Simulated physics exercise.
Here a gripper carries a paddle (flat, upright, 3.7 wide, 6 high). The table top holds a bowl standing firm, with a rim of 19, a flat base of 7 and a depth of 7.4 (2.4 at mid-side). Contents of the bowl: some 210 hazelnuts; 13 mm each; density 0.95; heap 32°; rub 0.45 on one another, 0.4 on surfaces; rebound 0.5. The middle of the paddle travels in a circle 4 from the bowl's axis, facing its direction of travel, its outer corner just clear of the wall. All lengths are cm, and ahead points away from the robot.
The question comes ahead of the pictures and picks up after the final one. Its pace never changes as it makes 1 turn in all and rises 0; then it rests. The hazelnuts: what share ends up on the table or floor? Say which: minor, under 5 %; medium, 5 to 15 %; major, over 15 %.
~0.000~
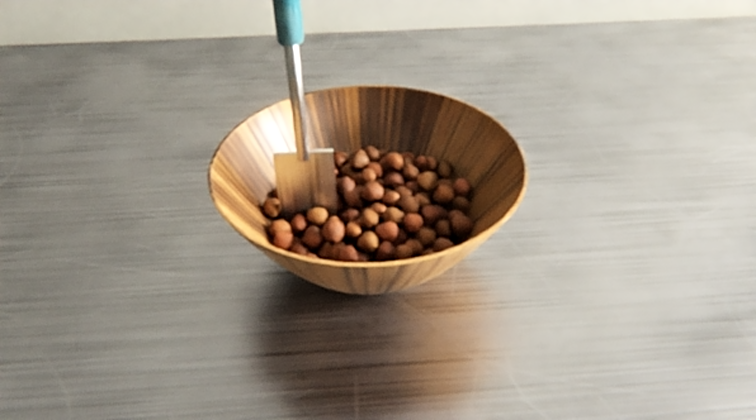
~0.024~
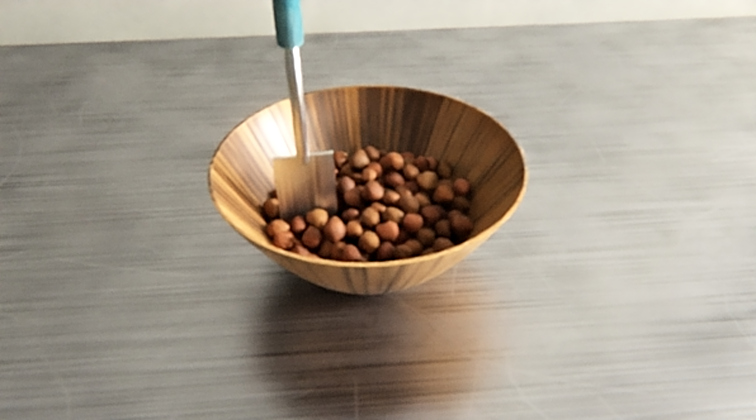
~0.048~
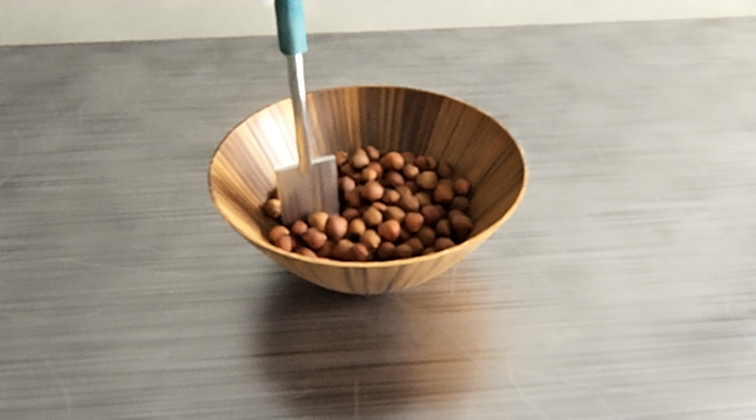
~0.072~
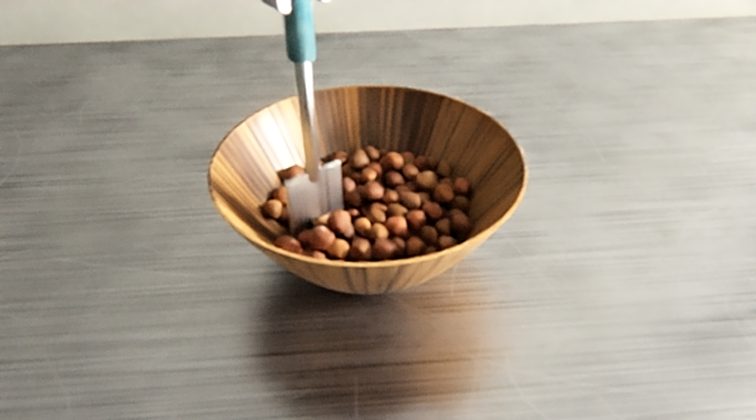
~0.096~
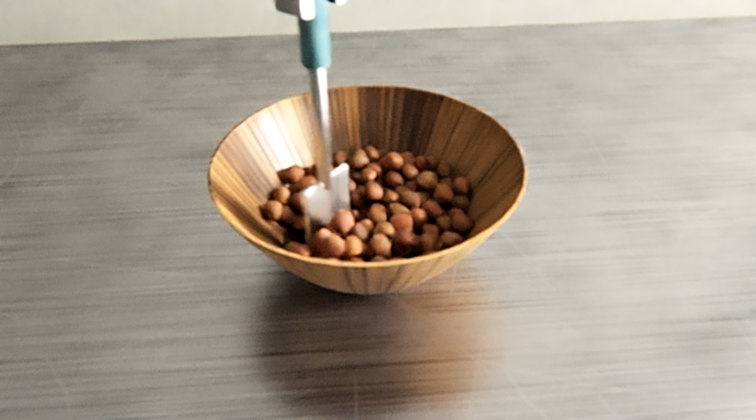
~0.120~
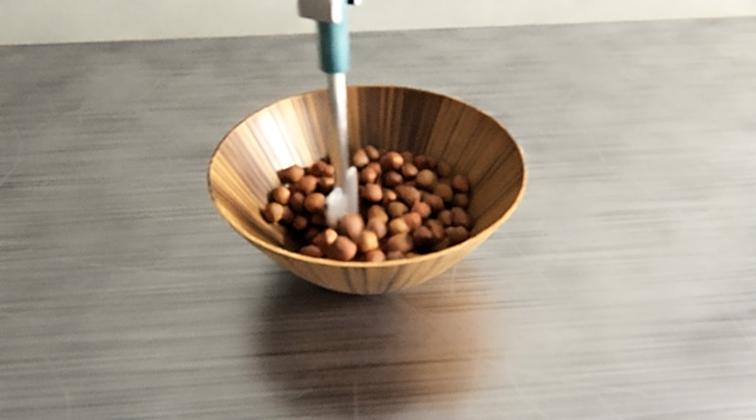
That would be a minor share.
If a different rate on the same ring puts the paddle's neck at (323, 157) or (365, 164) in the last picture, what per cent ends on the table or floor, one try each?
About 0 per cent, then about 10 per cent.
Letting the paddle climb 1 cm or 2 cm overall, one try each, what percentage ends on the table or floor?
5 % and 0 %.
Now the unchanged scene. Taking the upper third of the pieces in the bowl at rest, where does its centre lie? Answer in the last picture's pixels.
I'd say close to (317, 229).
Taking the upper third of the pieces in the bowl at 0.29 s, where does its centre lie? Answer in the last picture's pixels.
Upper-third centre: Approx. (439, 157) px.
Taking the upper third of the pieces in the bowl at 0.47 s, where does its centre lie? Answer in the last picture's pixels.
Centre, approx.: (314, 138).
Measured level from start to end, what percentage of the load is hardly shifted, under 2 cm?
Around 10 in a hundred, roughly.
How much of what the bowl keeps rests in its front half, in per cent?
It comes to near 60 percent.
By 0.29 s, 178° round, highest piece 8 above the table; 211 in the bowl.
By 0.47 s, 291° round, highest piece 9 above the table; 210 in the bowl, 1 in flight or on the tool.
By 0.76 s, 0° round, highest piece 7 above the table; 207 in the bowl, 4 on the table or floor.
By 1.46 s, 0° round, highest piece 7 above the table; 207 in the bowl, 4 on the table or floor.
Final count, 207 in the bowl, 4 on the table or floor. That is 2 % on the table or floor.
